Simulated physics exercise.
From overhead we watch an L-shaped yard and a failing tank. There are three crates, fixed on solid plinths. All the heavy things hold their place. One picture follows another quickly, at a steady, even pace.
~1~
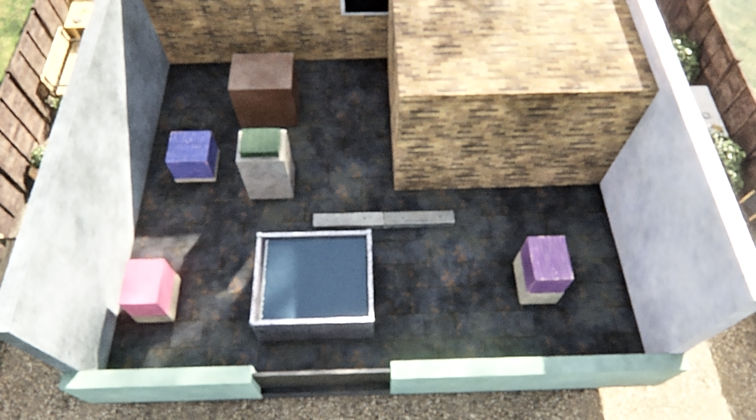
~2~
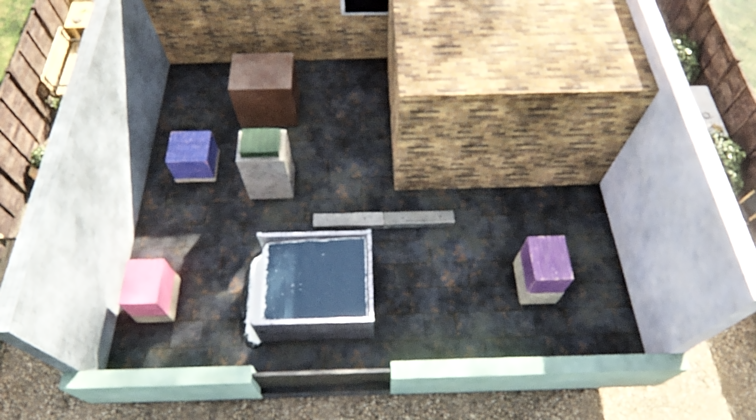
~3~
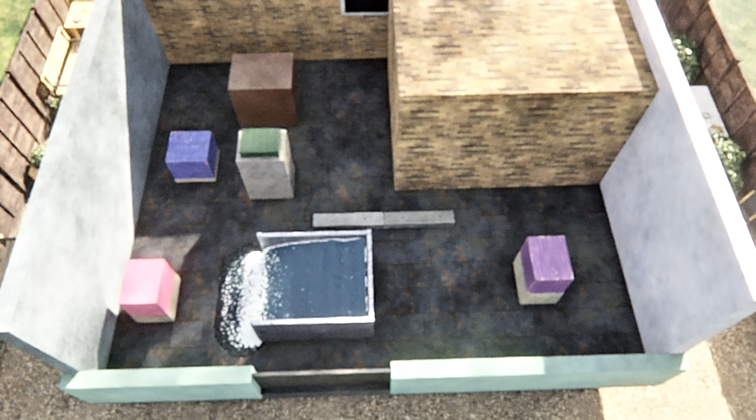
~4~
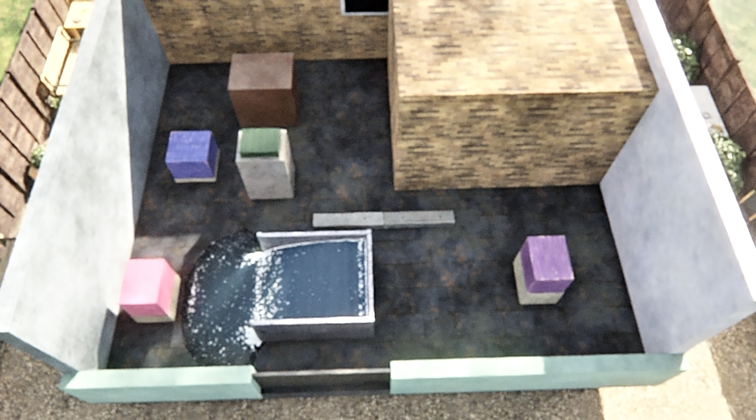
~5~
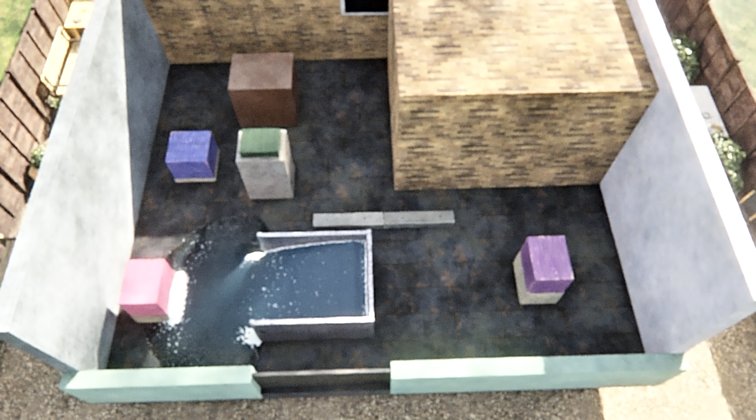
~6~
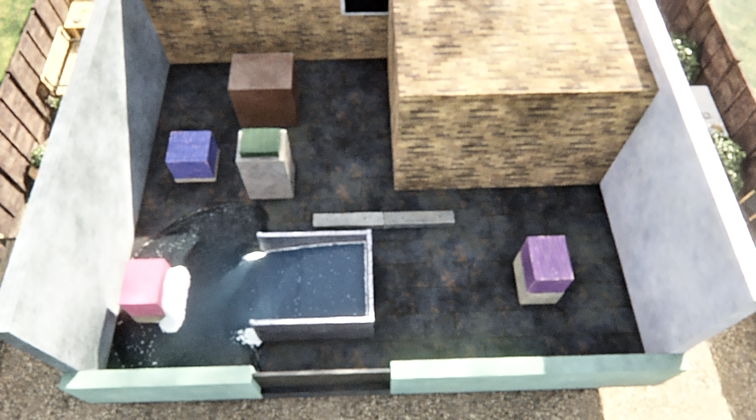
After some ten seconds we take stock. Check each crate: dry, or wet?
Result: Most likely the purple crate remains untouched, most likely the pink crate gets water on it, most likely the blue crate gets water on it.
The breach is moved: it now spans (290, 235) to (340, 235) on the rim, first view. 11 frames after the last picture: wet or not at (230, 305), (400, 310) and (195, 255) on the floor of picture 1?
Place one: Spared by the leak. Place two: Spared by the leak. Place three: Reached by the flood.
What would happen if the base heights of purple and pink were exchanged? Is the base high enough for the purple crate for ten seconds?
Outcome, purple crate: Not reached.
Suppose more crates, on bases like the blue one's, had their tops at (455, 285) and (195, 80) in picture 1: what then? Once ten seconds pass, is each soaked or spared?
Order as asked: Unflooded / flooded.
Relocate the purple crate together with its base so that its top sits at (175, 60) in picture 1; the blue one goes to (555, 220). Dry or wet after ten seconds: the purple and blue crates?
Note - purple crate stays out of reach, blue crate stays out of reach.
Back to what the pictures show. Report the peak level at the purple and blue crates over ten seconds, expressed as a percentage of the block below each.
Roughly 10 and 350 per cent respectively.
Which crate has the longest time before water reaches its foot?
Last of all: The purple one.
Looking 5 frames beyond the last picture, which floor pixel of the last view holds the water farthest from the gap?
Close to (147, 179).
A moment on, water covers 20 % of the floor; the purple crate not reached, the pink crate water round its plinth, the blue crate water round its plinth.
Next, water covers 25 % of the floor; the purple crate not reached, the pink crate water round its plinth, the blue crate water round its plinth.
Then, water covers 40 % of the floor; the purple crate not reached, the pink crate water round its plinth, the blue crate water round its plinth.
Later, water covers 70 % of the floor; the purple crate water round its plinth, the pink crate water round its plinth, the blue crate water round its plinth.
In the end, water covers 90 % of the floor; the purple crate stayed above the water, the pink crate was topped, the blue crate was topped.
